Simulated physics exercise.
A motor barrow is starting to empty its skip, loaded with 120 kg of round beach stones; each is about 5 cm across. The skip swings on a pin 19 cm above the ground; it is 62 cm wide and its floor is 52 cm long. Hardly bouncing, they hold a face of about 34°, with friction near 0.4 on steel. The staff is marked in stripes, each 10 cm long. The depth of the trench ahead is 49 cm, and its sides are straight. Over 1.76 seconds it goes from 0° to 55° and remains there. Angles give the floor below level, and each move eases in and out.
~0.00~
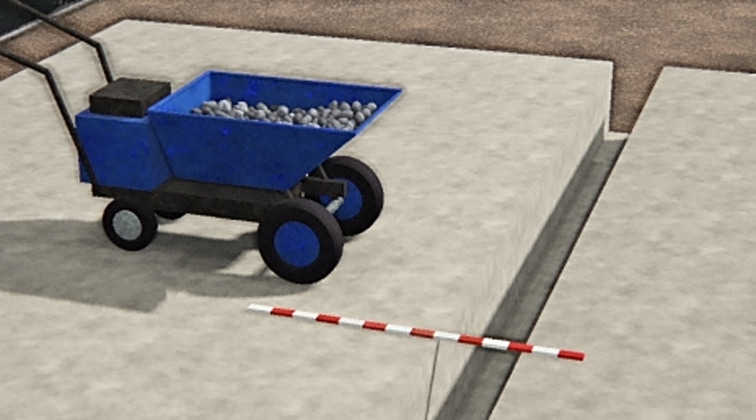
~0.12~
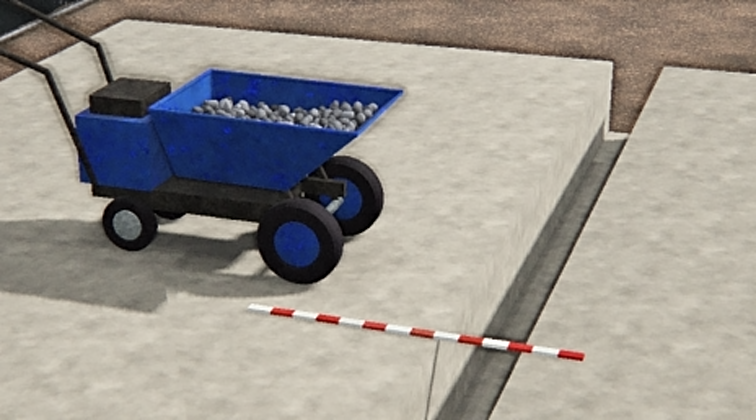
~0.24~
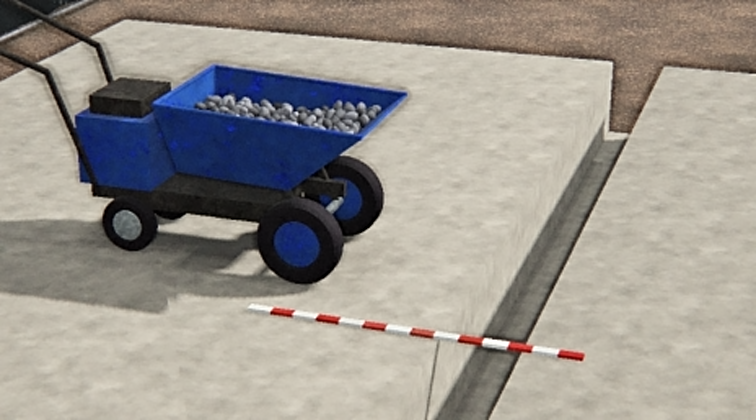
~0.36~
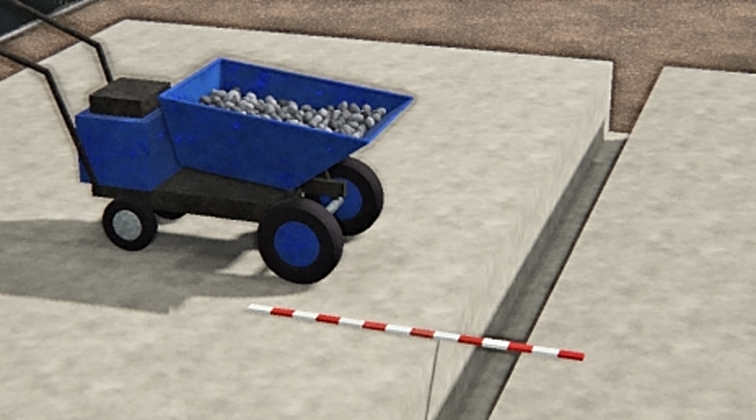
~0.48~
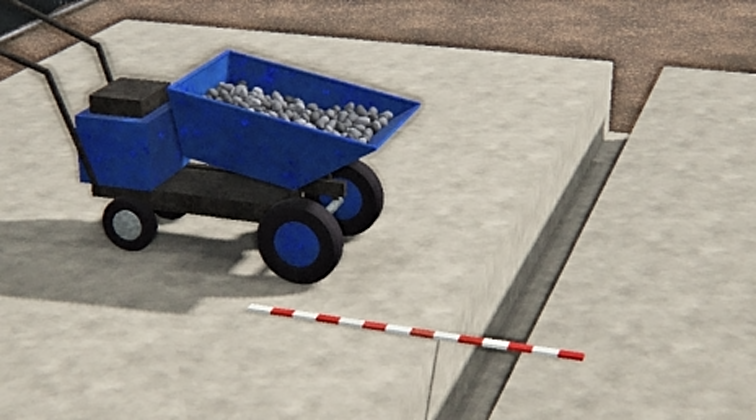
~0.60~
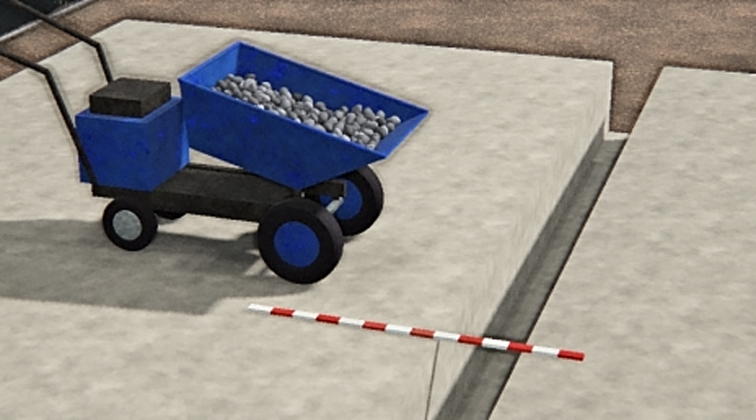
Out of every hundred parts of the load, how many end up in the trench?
Close to 97 in a hundred.
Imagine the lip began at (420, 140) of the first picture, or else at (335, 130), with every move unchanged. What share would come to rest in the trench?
It comes to about 65 and 80 in a hundred.
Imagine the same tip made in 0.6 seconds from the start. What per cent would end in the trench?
It would be near 95 per cent.
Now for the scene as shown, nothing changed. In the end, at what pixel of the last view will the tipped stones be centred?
Their centre sits close to (512, 363).
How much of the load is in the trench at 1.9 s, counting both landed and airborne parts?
About 15 per cent by then.
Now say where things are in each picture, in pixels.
Lip at (356, 134), floor tilted 0°, highest stones at (346, 115), in the first frame.
Lip at (358, 135), floor tilted 1°, highest stones at (317, 112); the stones move at 0.1 m/s on average, in the second frame.
Lip at (362, 138), floor tilted 3°, highest stones at (277, 108); the stones move at 0.2 m/s on average, in the third frame.
The skip is at 6°, its lip at (368, 142); the top of the load is at (234, 100); the stones move at 0.3 m/s on average, in the fourth frame.
The skip is at 10°, its lip at (376, 149); the top of the load is at (229, 92); the stones move at 0.3 m/s on average, in the fifth frame.
Lip at (385, 157), floor tilted 15°, highest stones at (238, 85); the stones move at 0.3 m/s on average, in the sixth frame.
After 1.3 s the floor is at 46°; 100 % in the skip; the foremost stones are at (426, 196).
After 1.9 s the floor is at 55°; 75 % in the skip, 8 % short of the trench, 17 % in the trench; the foremost stones are at (523, 342).
After 2.2 s the floor is at 55°; 41 % in the skip, 7 % short of the trench, 52 % in the trench; the foremost stones are at (543, 373).
After 4.2 s the floor is at 55°; 0 % in the skip, 3 % short of the trench, 97 % in the trench; the foremost stones are at (547, 369).
